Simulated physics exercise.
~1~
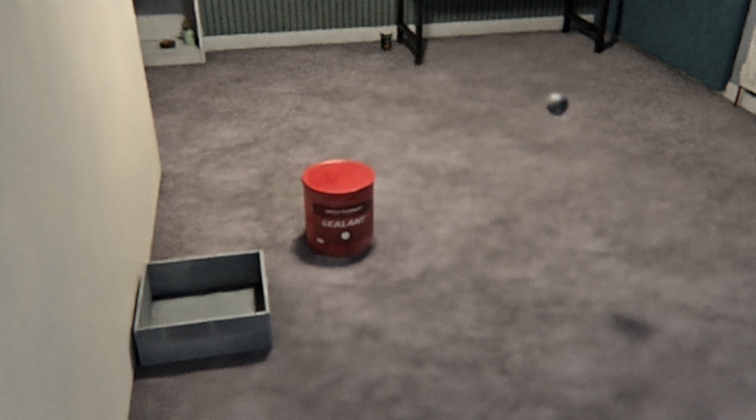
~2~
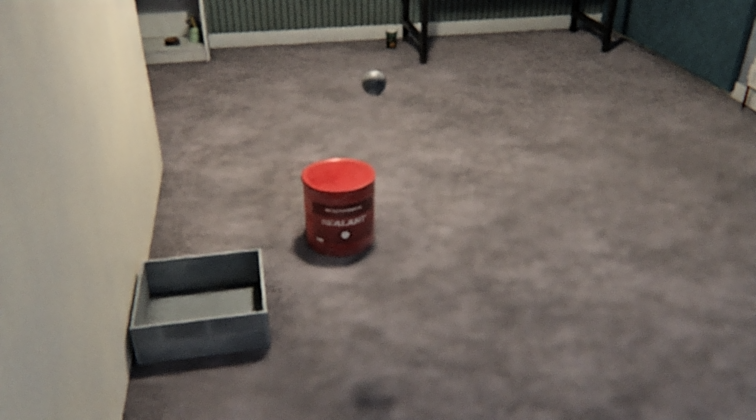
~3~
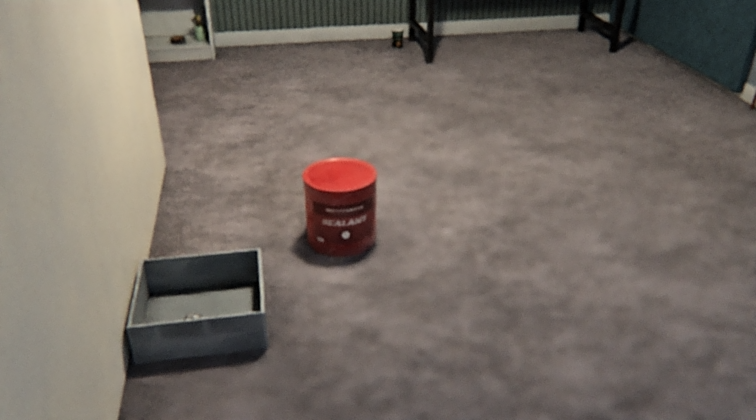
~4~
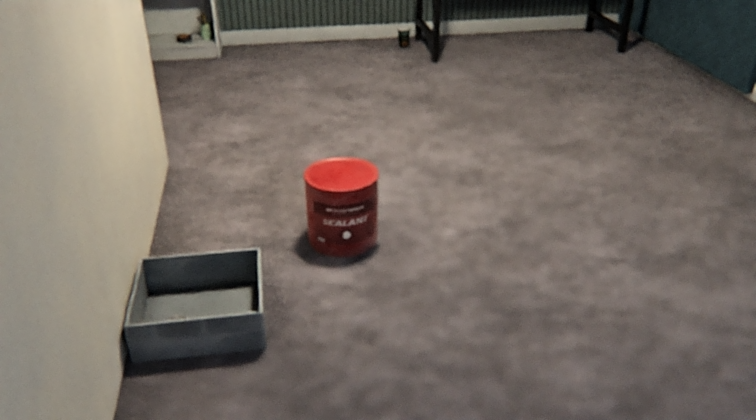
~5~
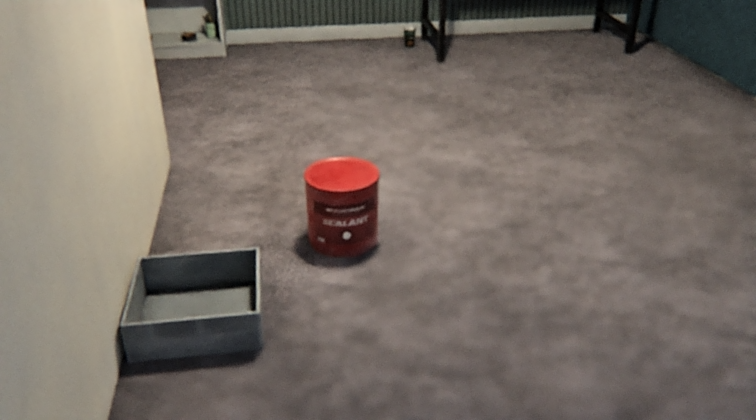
On a carpeted floor, a grey ball flies left past a red pail into a box.
